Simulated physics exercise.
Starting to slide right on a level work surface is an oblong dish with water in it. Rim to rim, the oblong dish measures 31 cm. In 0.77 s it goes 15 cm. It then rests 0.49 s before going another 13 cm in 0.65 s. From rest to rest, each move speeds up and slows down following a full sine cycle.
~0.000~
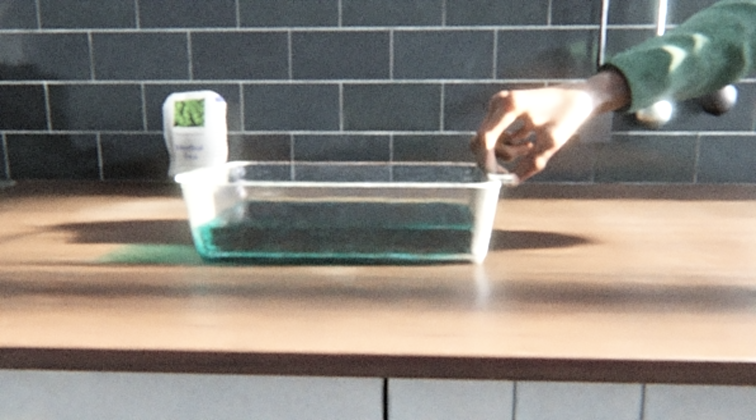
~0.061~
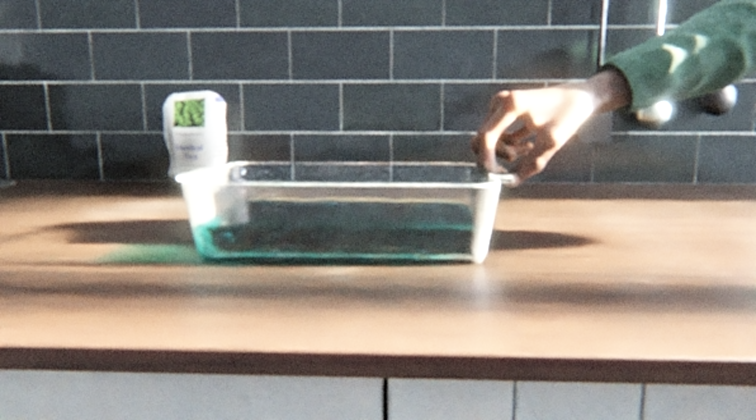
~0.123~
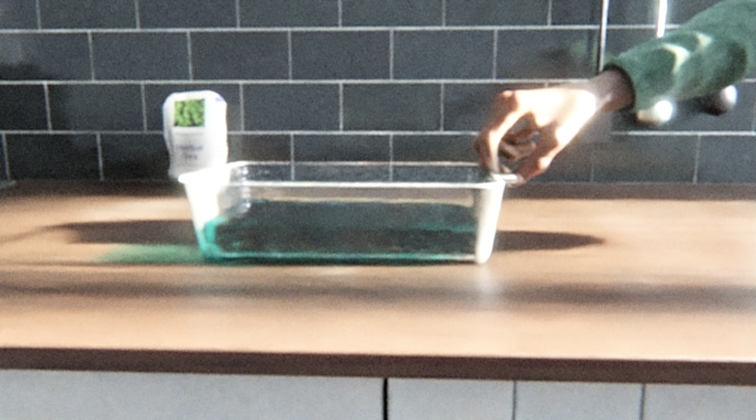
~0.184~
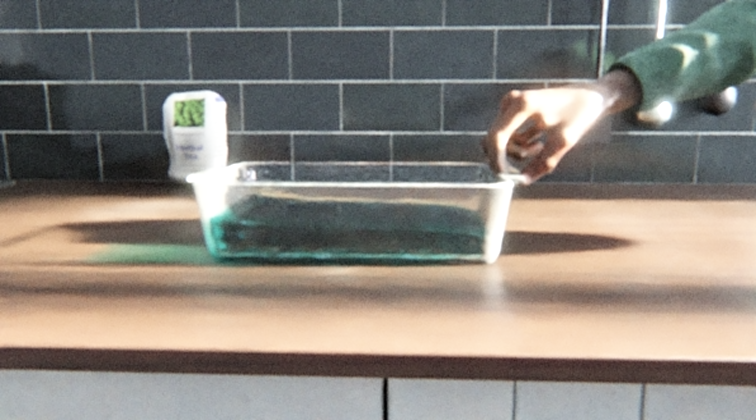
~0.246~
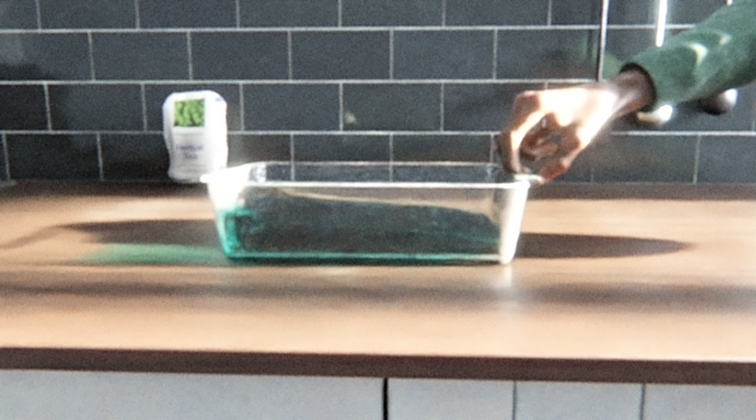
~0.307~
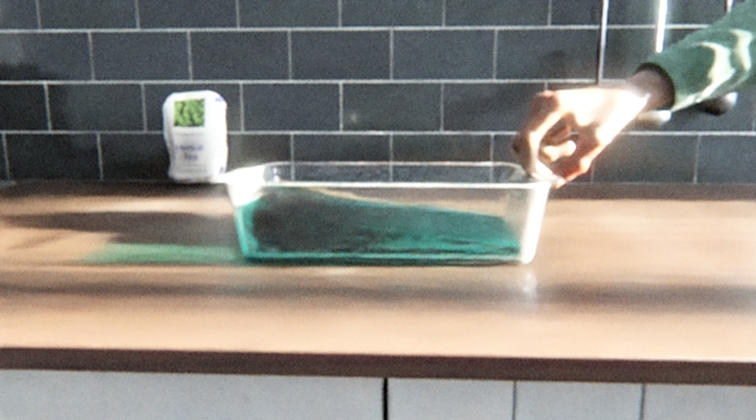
On a wooden kitchen counter, a hand in a green sleeve sliding a glass dish rightward, its green liquid rising toward the left.
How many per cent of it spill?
11 %.
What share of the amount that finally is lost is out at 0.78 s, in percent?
Close to 30 in a hundred.
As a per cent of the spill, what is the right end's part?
Share of spill at right end: Close to 90 in a hundred.
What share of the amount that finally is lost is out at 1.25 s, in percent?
Roughly 60%.
By 0.78 s it has gone 15 cm; 0 per cent is out over the left end and 4 over the right.
By 1.25 s it has gone 15 cm; 1 per cent is out over the left end and 6 over the right.
By 1.73 s it has gone 26 cm; 1 per cent is out over the left end and 6 over the right.
By 2.20 s it has gone 28 cm; 1 per cent is out over the left end and 10 over the right.
At rest 11 per cent is out in all, 1 of it over the left end.
